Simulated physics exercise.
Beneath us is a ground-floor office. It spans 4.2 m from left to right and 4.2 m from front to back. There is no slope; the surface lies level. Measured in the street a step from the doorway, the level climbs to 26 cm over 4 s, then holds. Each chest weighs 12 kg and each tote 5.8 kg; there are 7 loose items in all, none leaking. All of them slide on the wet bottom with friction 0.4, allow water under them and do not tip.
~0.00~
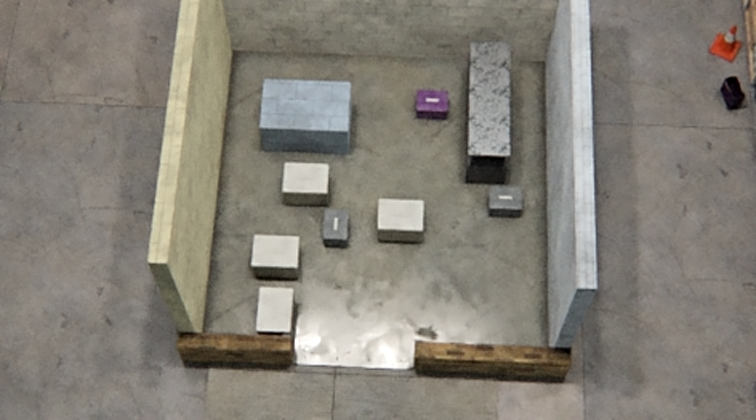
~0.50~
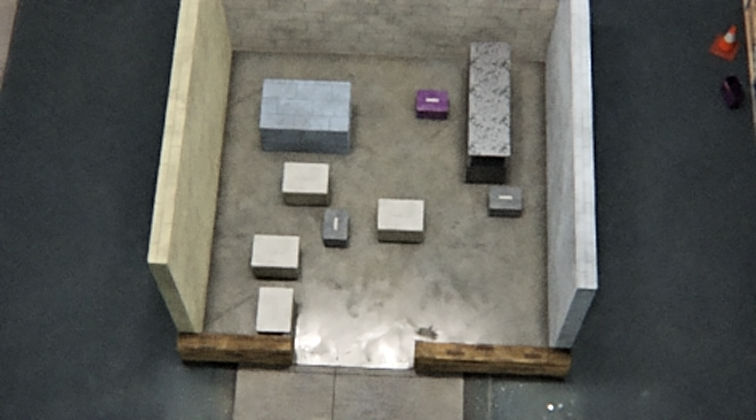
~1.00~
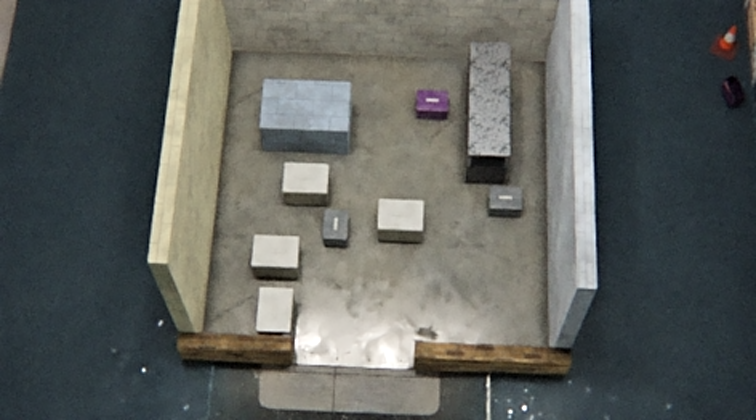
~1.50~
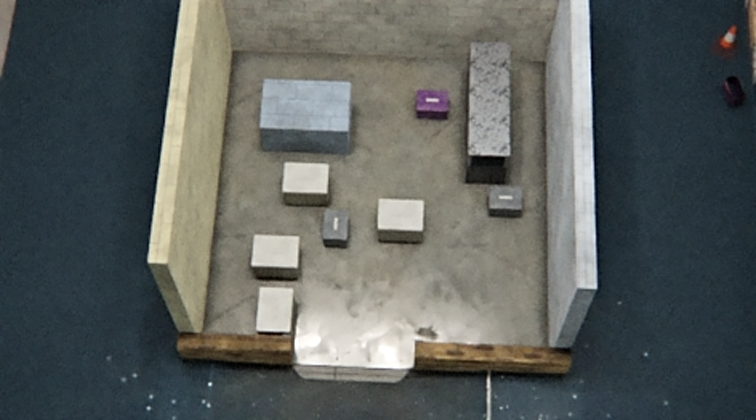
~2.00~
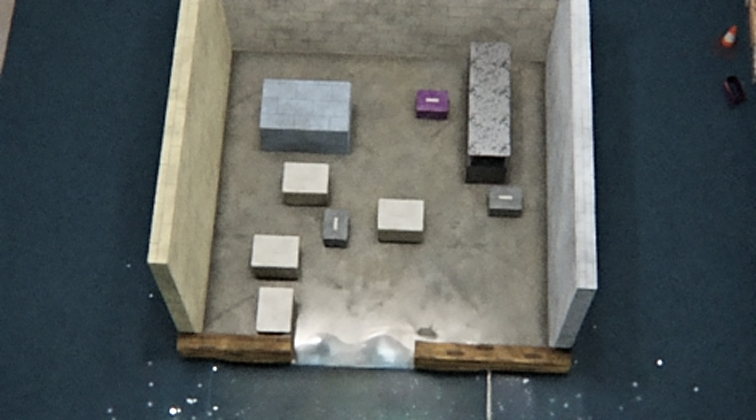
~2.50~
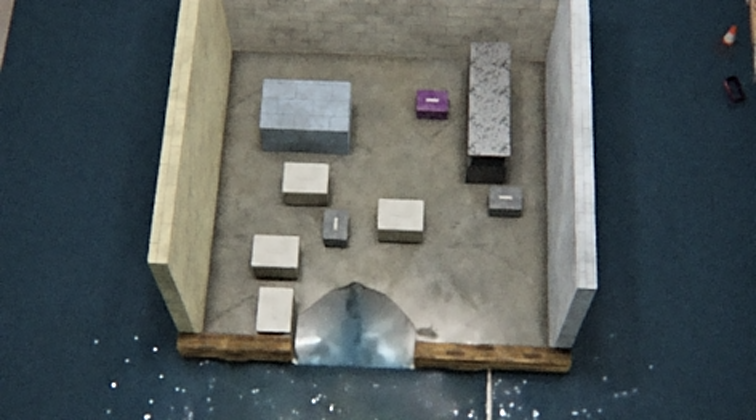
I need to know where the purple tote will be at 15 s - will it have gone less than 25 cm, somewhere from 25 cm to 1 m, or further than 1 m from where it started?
It will have gone somewhere from 25 cm to 1 m.
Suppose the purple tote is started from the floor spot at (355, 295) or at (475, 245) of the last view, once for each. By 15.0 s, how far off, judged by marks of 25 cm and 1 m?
From the first spot it would go a long distance, and from the second it would drift a bit.
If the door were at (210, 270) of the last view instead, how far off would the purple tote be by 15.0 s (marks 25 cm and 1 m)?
Well, the purple tote really gets moving far.
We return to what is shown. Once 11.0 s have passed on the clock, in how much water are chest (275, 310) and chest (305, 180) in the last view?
About 15 and 16 cm.
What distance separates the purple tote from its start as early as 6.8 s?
Displacement by then near 60 cm.
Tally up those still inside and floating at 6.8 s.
The number is 5.
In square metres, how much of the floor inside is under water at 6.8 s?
Somewhere around 15 m2, roughly.
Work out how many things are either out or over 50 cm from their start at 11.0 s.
6.
After 3.5 s the purple tote is near (432, 101), 0.0 m from its start, aground; 0 afloat.
After 6.8 s the purple tote is near (440, 53), 0.6 m from its start, afloat; 5 afloat.
After 11.0 s the purple tote is near (453, 53), 0.7 m from its start, afloat; 7 afloat.
After 15.0 s the purple tote is near (453, 51), 0.7 m from its start, afloat; 7 afloat.
